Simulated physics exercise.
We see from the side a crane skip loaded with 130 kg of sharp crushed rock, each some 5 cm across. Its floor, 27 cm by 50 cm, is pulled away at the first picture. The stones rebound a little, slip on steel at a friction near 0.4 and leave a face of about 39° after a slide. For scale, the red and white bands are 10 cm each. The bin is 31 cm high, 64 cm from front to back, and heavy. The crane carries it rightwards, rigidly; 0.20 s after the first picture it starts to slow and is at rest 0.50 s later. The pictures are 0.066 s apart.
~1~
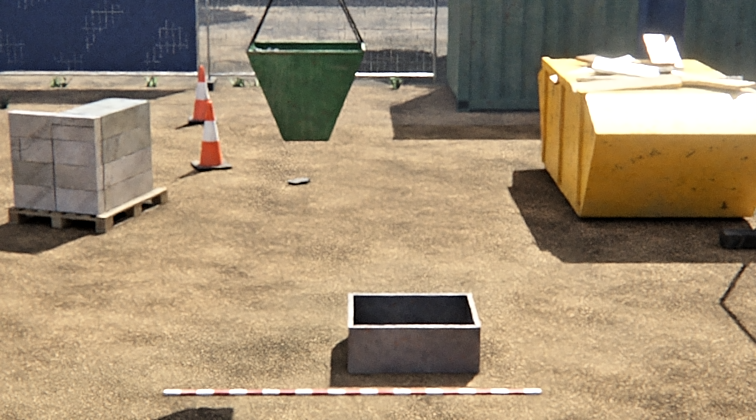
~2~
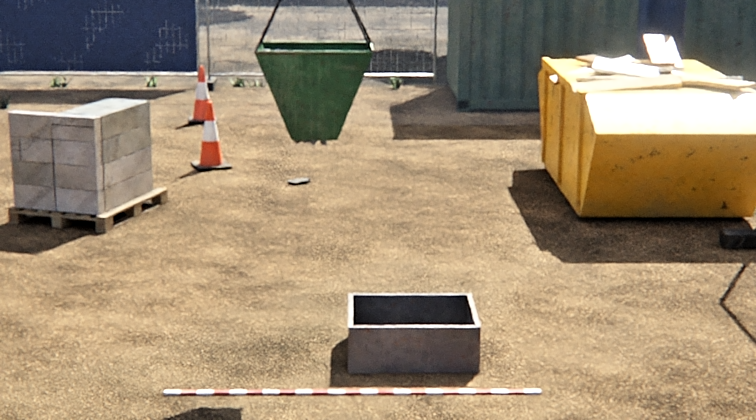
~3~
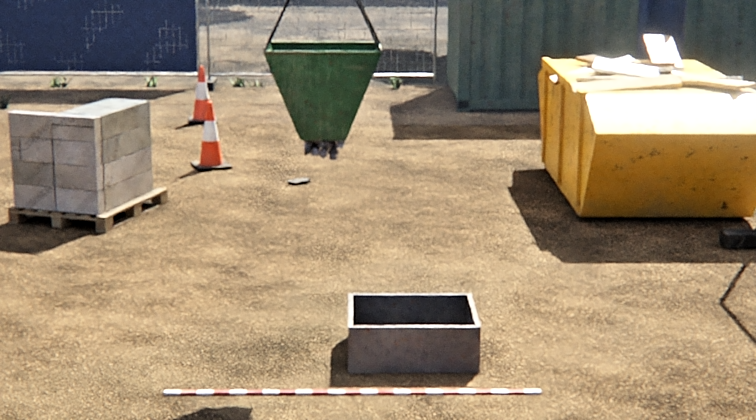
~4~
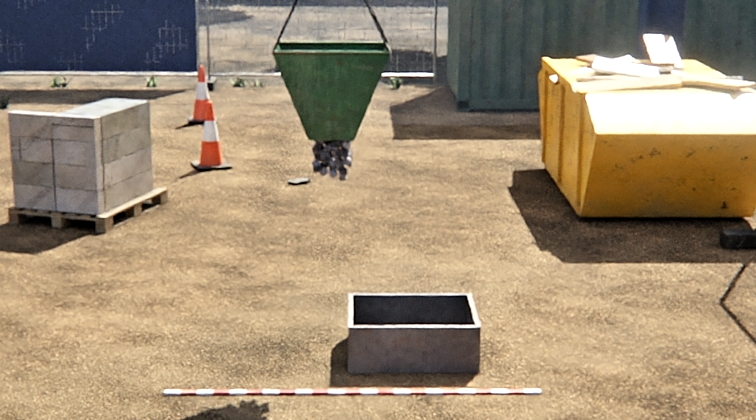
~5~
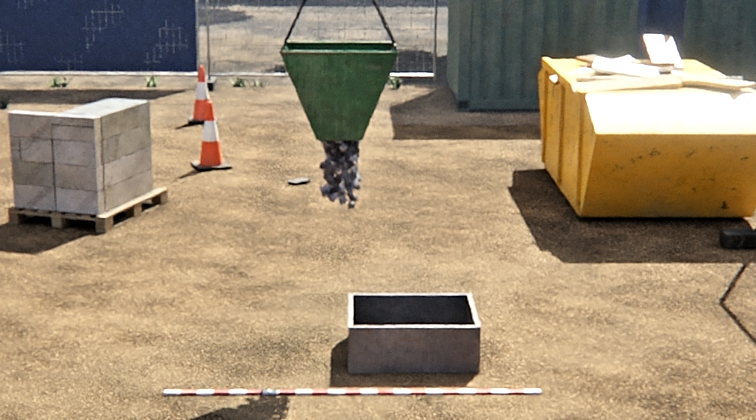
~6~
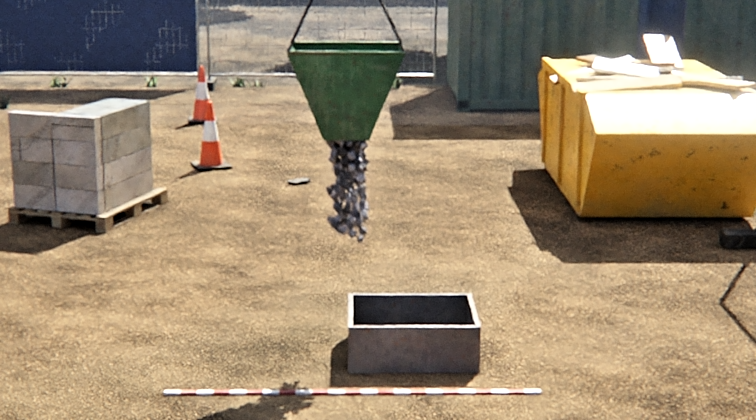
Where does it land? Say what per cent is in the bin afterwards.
About 92 per cent.
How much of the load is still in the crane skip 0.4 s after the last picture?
About 20 per cent.
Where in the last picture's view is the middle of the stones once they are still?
Their middle is at about (390, 336).
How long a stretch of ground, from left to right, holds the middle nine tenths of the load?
Roughly 90 cm.
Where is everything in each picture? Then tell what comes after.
The outlet is at (306, 132); nothing has dropped yet, in the first picture.
The outlet is at (314, 132); 3 % is out, in the second picture.
Outlet at (323, 132), the stream shows down to (324, 149); 91 % still inside, in the third picture.
Outlet at (331, 132), the stream shows down to (333, 170); 85 % still inside, in the fourth picture.
Outlet at (339, 132), the stream shows down to (341, 196); 77 % still inside, in the fifth picture.
Outlet at (346, 132), the stream shows down to (350, 229); 67 % still inside, in the sixth picture.
Then, 0.4 s after the last picture, 21 % in the crane skip, 3 % falling or lying left of the bin, 76 % falling or lying in the bin; the stones farthest right are at (431, 338).
Then, 0.8 s after the last picture, 0 % in the crane skip, 5 % falling or lying left of the bin, 94 % falling or lying in the bin, 1 % falling or lying beside or right of the bin; the stones farthest right are at (467, 344).
Then, 1.4 s after the last picture, 0 % in the crane skip, 8 % falling or lying left of the bin, 92 % falling or lying in the bin, 1 % falling or lying beside or right of the bin; the stones farthest right are at (467, 344).
Then, 2.3 s after the last picture, 0 % in the crane skip, 8 % falling or lying left of the bin, 92 % falling or lying in the bin, 1 % falling or lying beside or right of the bin; the stones farthest right are at (467, 344).
Then, 4.2 s after the last picture, 0 % in the crane skip, 8 % left of the bin, 92 % in the bin, 1 % beside or right of the bin; the stones farthest right are at (467, 344).
